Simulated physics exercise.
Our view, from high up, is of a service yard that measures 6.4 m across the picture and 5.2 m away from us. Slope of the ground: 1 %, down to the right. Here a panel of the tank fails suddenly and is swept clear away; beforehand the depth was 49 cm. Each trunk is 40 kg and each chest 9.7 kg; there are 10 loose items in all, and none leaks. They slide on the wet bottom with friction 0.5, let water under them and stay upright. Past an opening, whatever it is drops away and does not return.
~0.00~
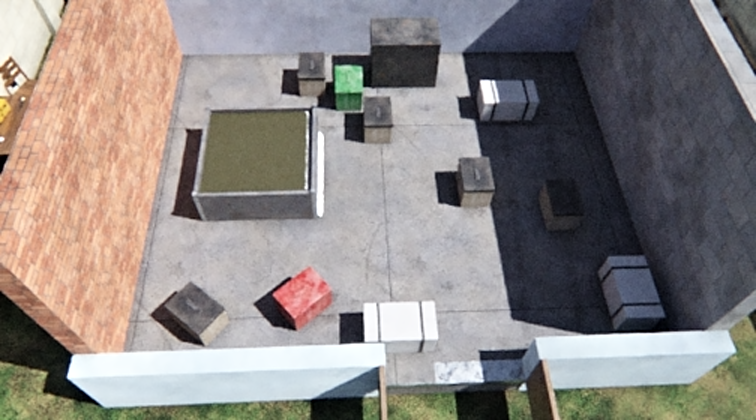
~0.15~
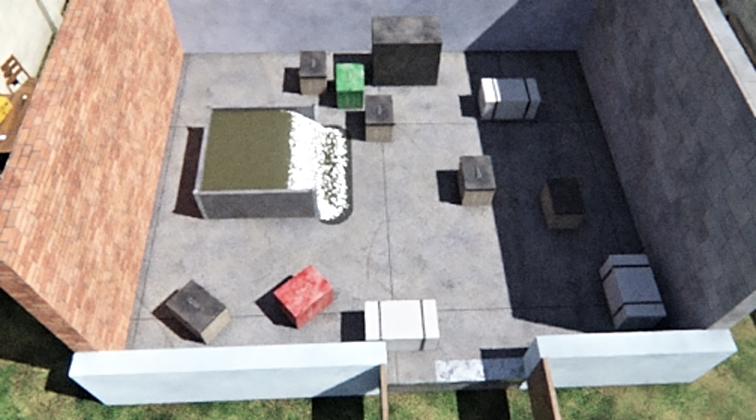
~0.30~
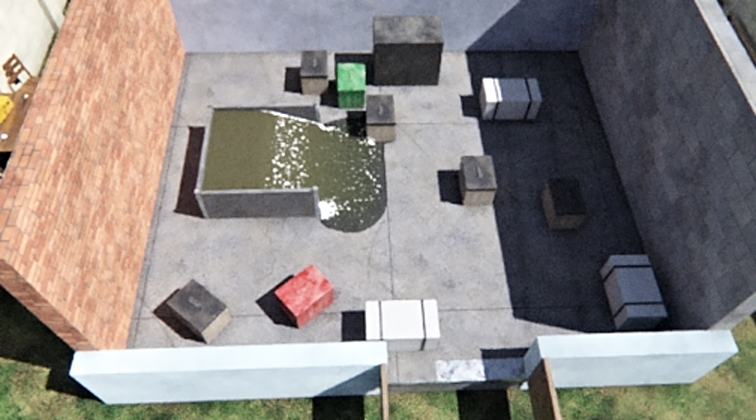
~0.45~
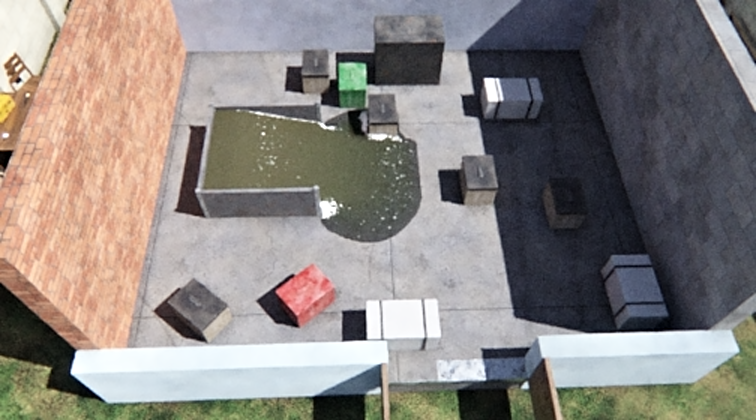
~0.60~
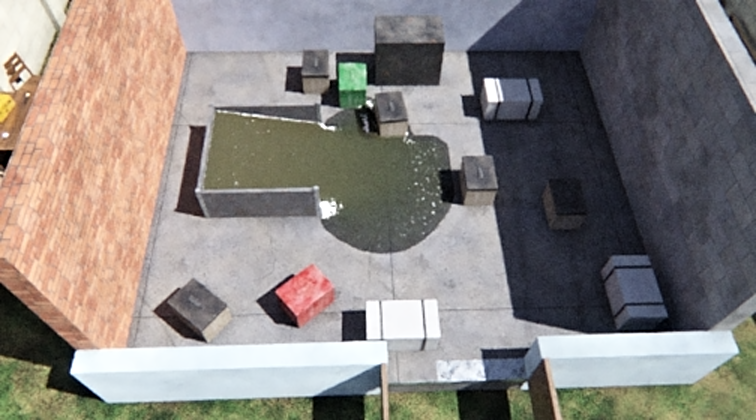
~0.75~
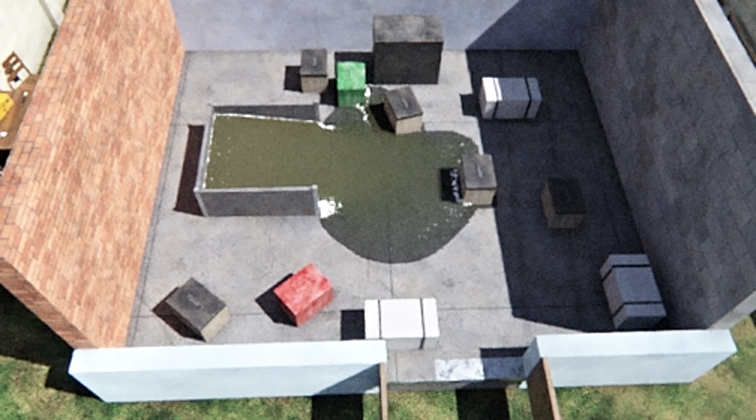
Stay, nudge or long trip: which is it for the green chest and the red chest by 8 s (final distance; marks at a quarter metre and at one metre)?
Final spots: Green chest near where it began, red chest near where it began.
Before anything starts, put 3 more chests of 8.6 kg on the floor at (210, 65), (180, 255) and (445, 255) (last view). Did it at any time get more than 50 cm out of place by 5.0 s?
In turn: Less, short of it, over.
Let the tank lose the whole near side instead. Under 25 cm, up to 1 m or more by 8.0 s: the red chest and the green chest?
In that situation the red chest drifts a long way, while the green chest stays about where it was.
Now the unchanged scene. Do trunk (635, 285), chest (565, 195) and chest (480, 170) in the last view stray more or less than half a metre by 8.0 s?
In that order: Less, more, past it.
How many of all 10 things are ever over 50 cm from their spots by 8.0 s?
By my tally, 3.
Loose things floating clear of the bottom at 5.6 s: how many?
At that time the total is 3.
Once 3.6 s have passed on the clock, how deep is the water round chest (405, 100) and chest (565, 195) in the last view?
Roughly 11 and 12 cm.
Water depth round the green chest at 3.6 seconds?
Near 1 cm deep.
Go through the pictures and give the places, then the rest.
In the first picture, the green chest at (348, 79) rests on the ground; the red chest at (302, 291) rests on the ground; water covers 2.0 m2; 0 of 10 have shifted.
In the second picture, the green chest at (350, 77), on the bottom; the red chest at (303, 290), on the bottom; 2.7 m2 under water; 0 of 10 have shifted.
In the third picture, the green chest at (351, 76) rests on the ground; the red chest at (304, 289) rests on the ground; water covers 3.6 m2; 0 of 10 have shifted.
In the fourth picture, the green chest at (352, 76) rests on the ground; the red chest at (305, 289), on the bottom; 4.6 m2 under water; 0 of 10 have shifted.
In the fifth picture, the green chest at (352, 76) rests on the ground; the red chest at (304, 289) rests on the ground; 5.7 m2 under water; 1 of 10 have shifted.
In the sixth picture, the green chest at (351, 75), on the bottom; the red chest at (303, 288) rests on the ground; water covers 6.9 m2; 1 of 10 have shifted.
After 1.6 s the green chest is near (351, 75), 0.0 m from its start, aground; the red chest is near (303, 288), 0.0 m from its start, aground; 0 of 10 are out; 1 afloat.
After 3.6 s the green chest is near (351, 75), 0.0 m from its start, aground; the red chest is near (303, 288), 0.0 m from its start, aground; 0 of 10 are out; 4 afloat.
After 5.6 s the green chest is near (351, 75), 0.0 m from its start, aground; the red chest is near (303, 288), 0.0 m from its start, aground; 0 of 10 are out; 3 afloat.
After 8.0 s the green chest is near (351, 75), 0.0 m from its start, aground; the red chest is near (303, 288), 0.0 m from its start, aground; 0 of 10 are out; 3 afloat.
